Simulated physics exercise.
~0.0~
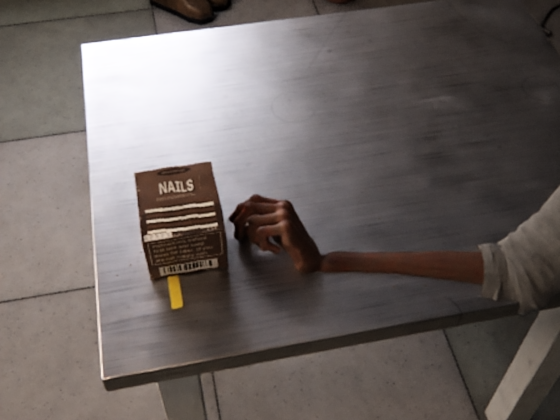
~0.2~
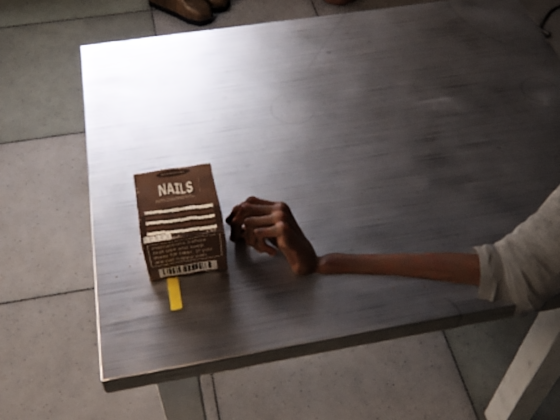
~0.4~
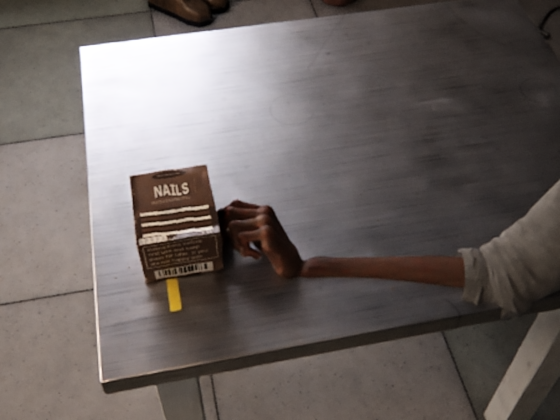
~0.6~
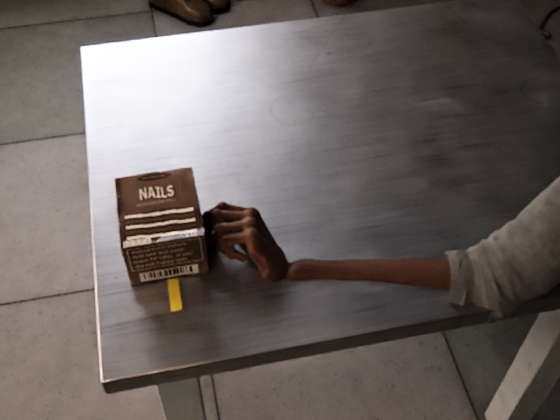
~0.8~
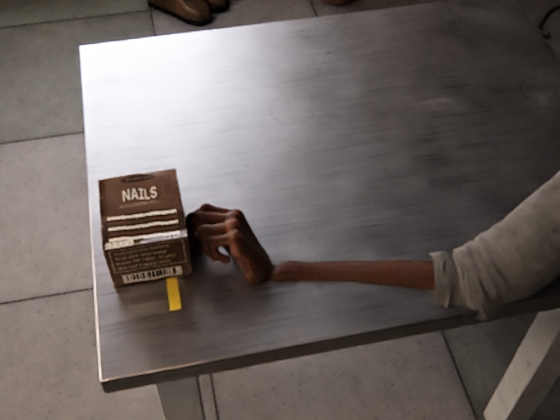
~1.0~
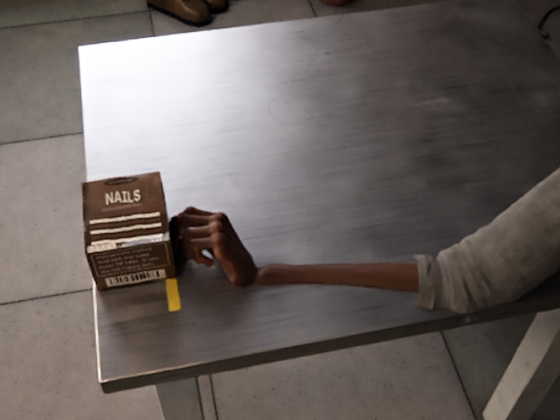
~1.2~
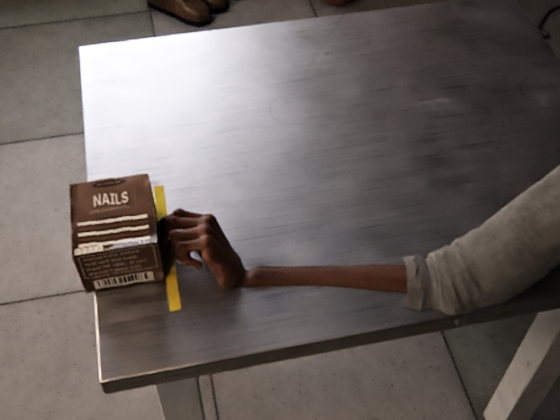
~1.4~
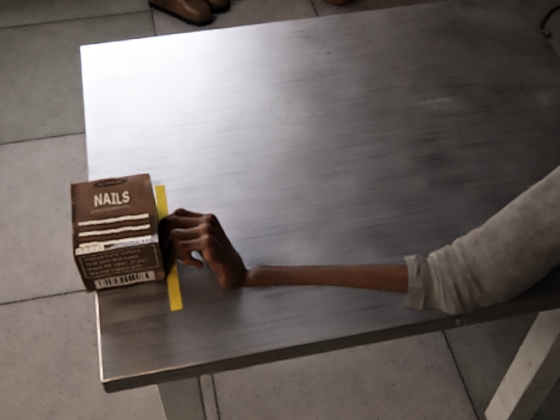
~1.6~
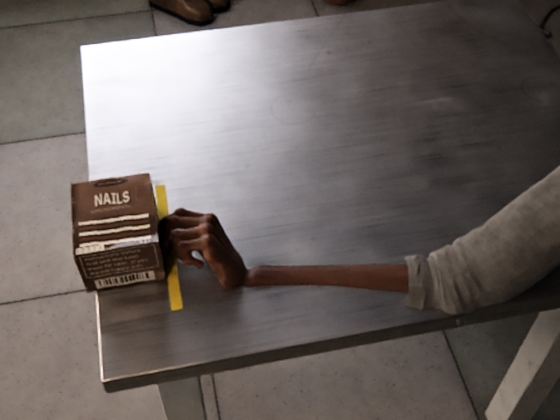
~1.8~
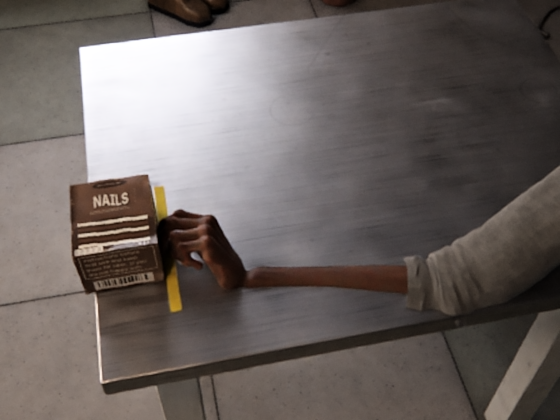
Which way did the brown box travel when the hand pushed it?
The brown box slid to the left, toward the table's left edge.
